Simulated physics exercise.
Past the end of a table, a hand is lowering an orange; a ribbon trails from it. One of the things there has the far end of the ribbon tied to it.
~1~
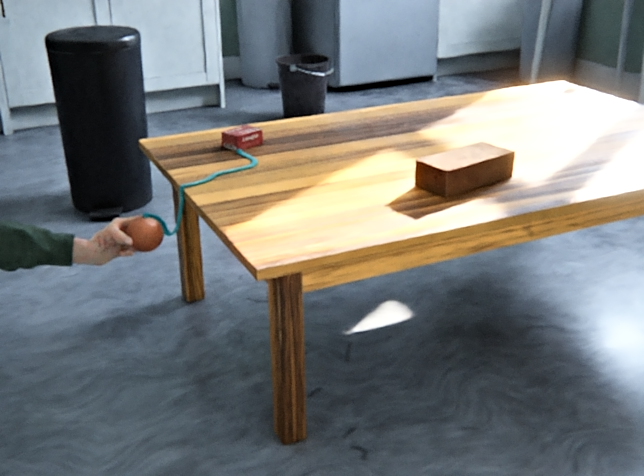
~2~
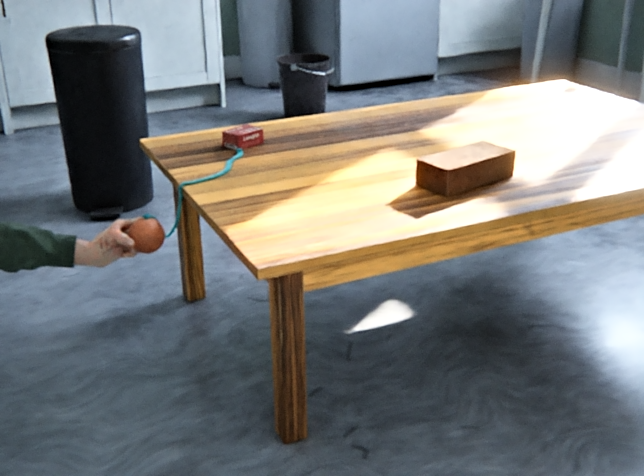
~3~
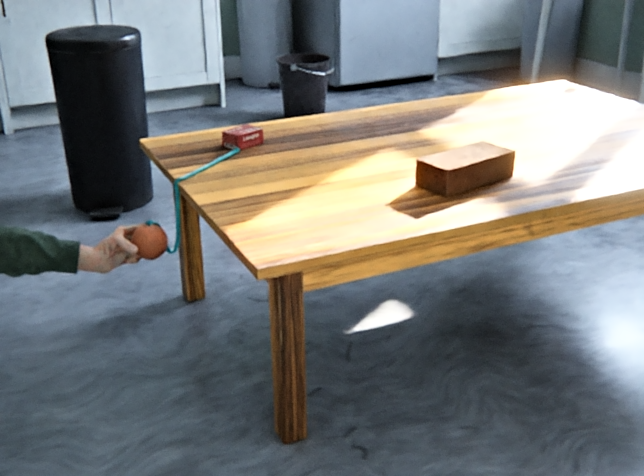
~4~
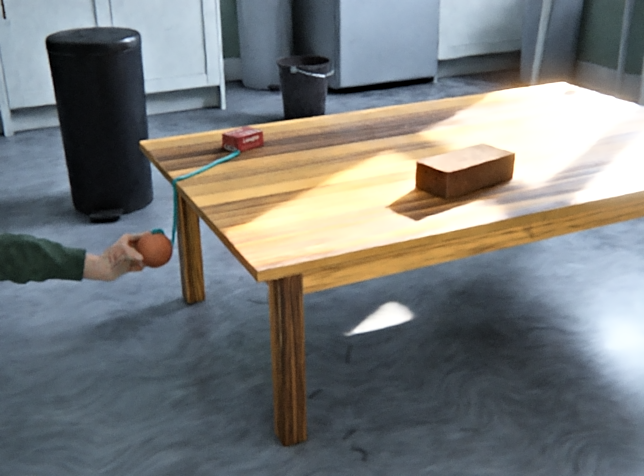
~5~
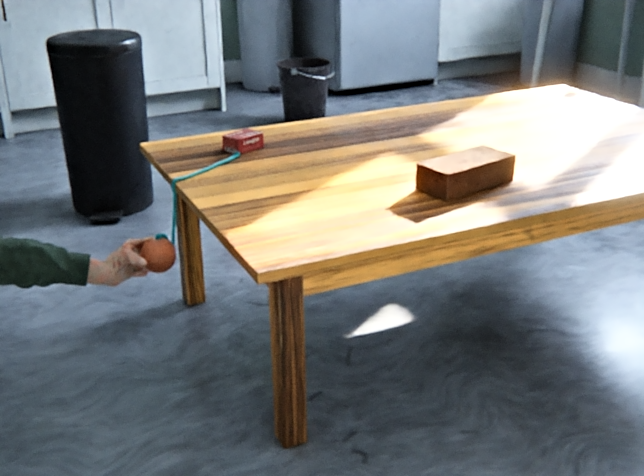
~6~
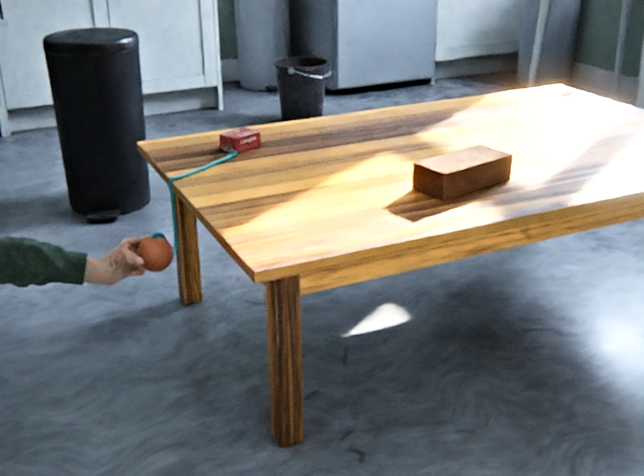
In a room with a grey floor and pale cabinets, a wooden table is seen from slightly above, with a black bin behind it on the left. A small red box and a brown brick sit on the tabletop, and a teal ribbon links the box to an orange held by a green-sleeved hand at left. The hand lowers the orange slightly while the ribbon straightens, and the view shifts very faintly.
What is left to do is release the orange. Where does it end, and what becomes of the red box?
So the orange goes right down while the red box tips over the side.
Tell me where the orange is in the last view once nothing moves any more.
You'll find its middle at pixel (206, 354).
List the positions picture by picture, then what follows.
In the first picture, orange (145, 234); brick (466, 154); red box (242, 130).
In the second picture, orange (147, 236).
In the third picture, orange (150, 242).
In the fourth picture, orange (155, 250); ribbon through (206, 168) (175, 200).
In the fifth picture, orange (159, 255); ribbon through (205, 170) (174, 203).
In the sixth picture, orange (156, 254); brick (464, 157); red box (240, 132); ribbon tied to the box, with little slack.
Then, 0.54 s later than the last view, orange on the floor near (178, 344); brick as before; box over the edge.
Then, 0.90 s later than the last view, orange on the floor near (196, 347); brick as before; box down on the floor.
Finally, orange on the floor near (205, 354); brick as before; box down on the floor. The orange reaches the floor and the red box gets pulled over the edge.
